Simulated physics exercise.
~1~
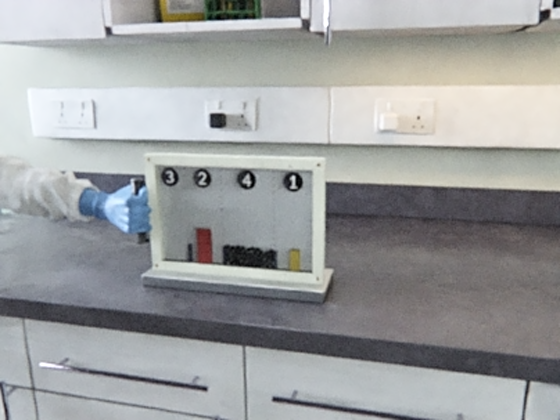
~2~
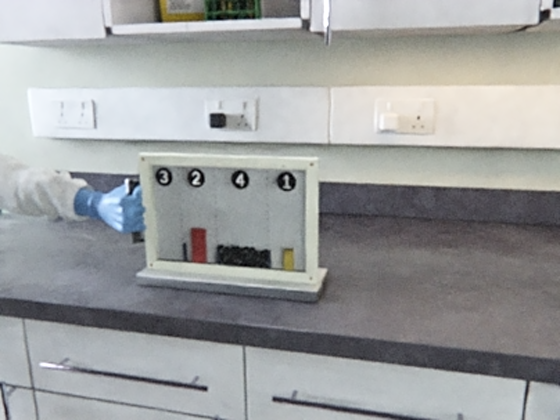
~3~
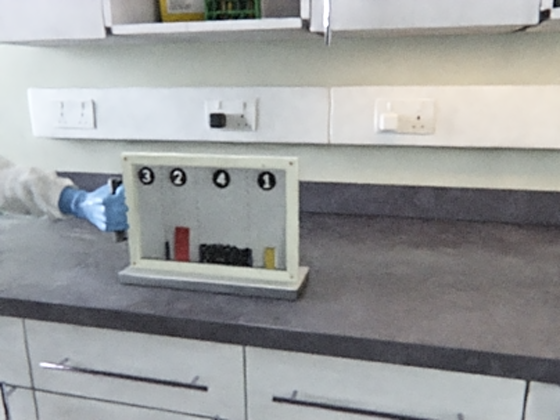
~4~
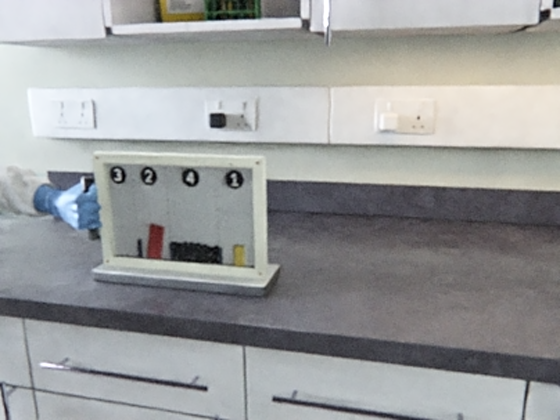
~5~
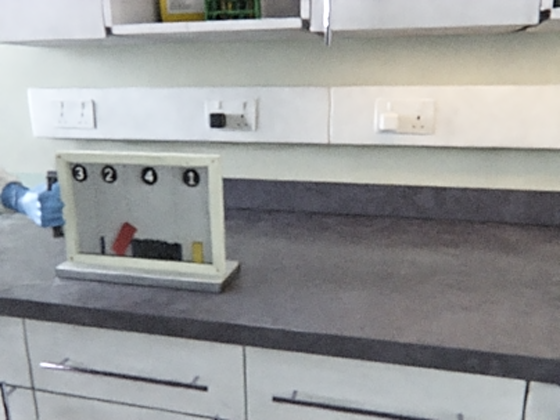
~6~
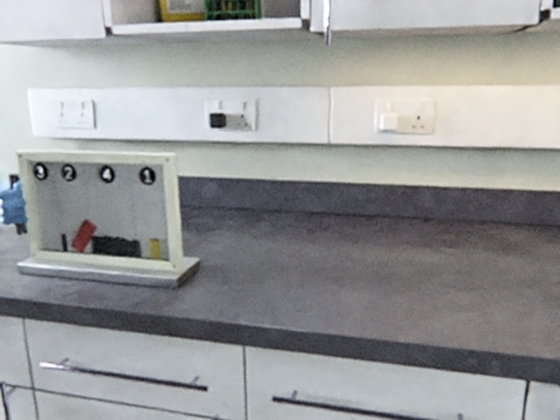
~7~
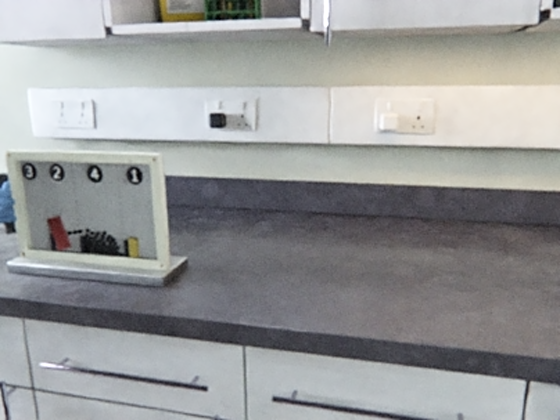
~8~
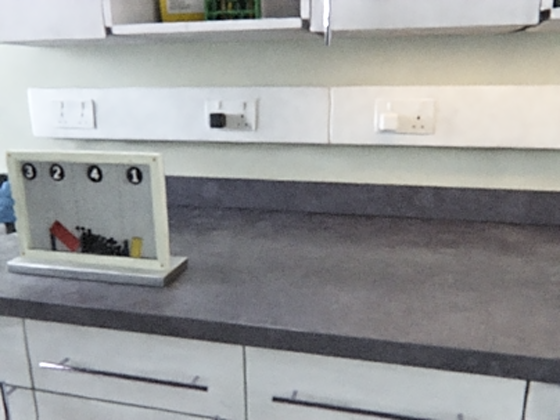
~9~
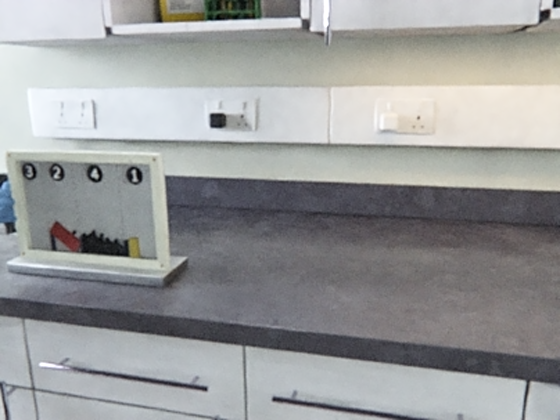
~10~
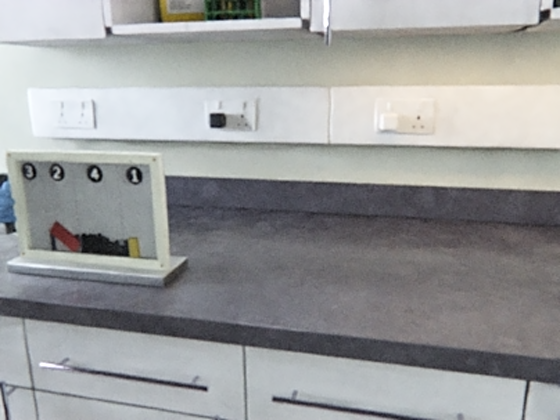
On a grey worktop beneath white cupboards, a blue-gloved hand slides a clear-fronted case of black beads, a red block and a yellow block to the left; the red block tips over, and the case stops with the beads heaped between the leaning red block and upright yellow one.
